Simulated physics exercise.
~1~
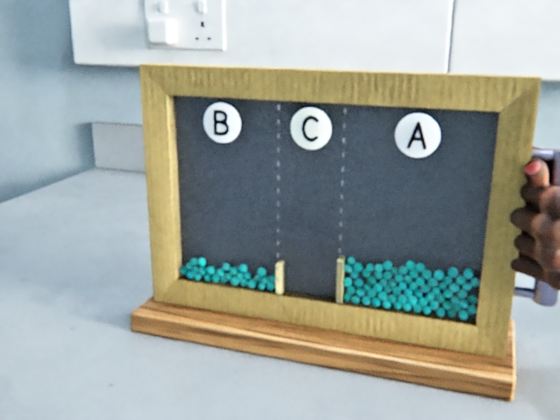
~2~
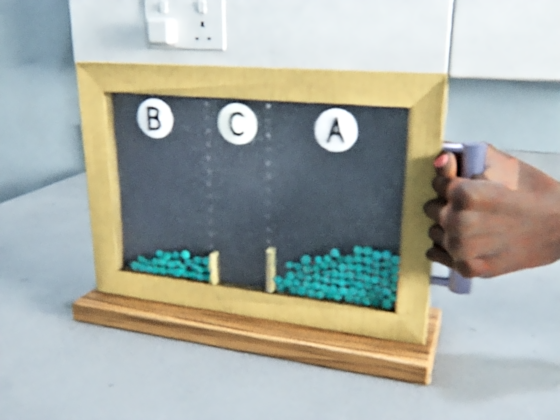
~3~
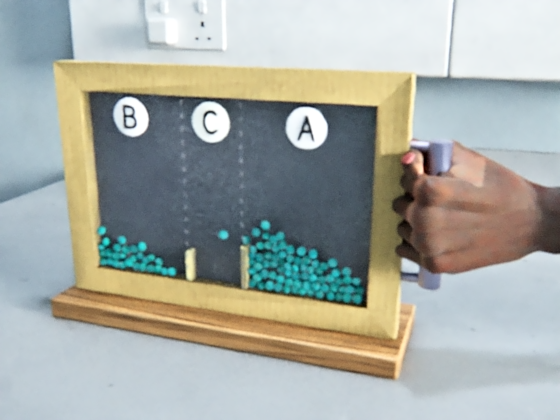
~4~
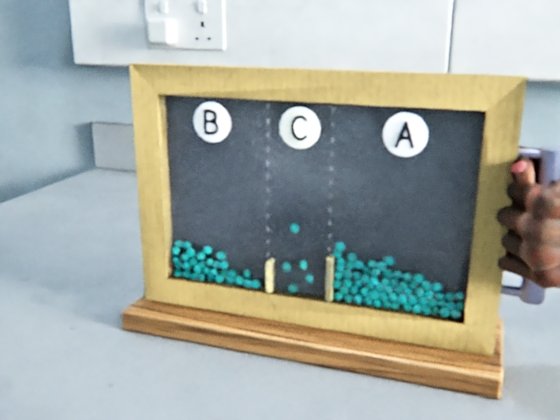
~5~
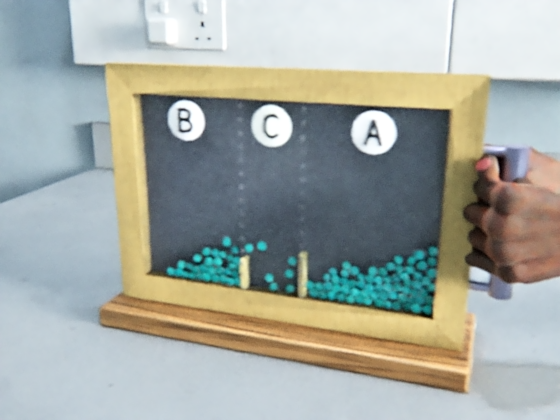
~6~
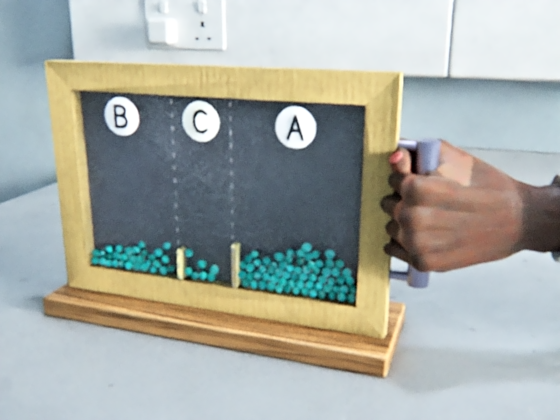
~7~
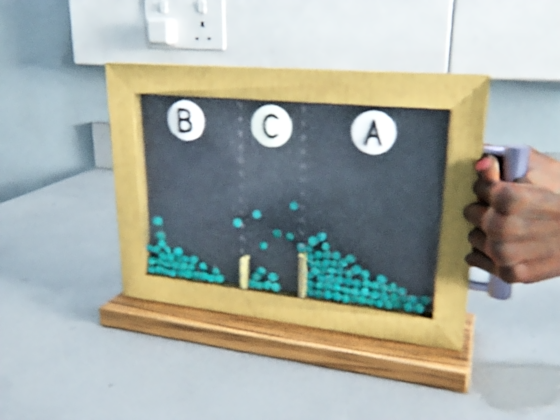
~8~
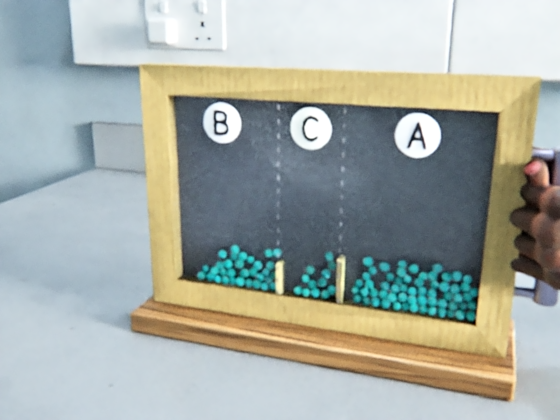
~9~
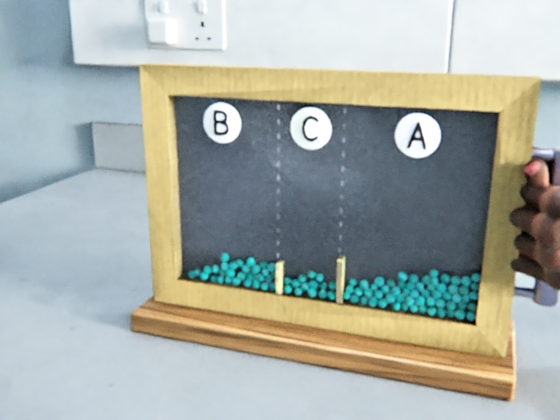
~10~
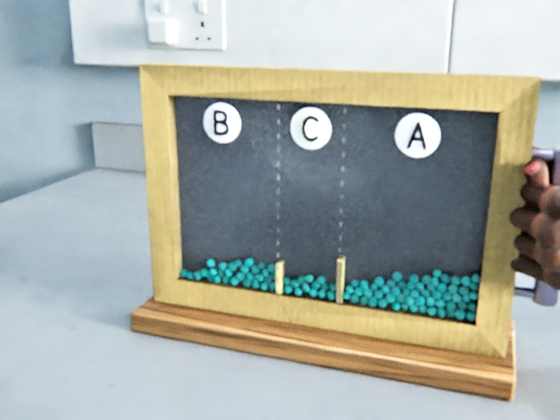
On a counter, a hand shakes a framed case sideways, spreading turquoise beads into its middle strip.
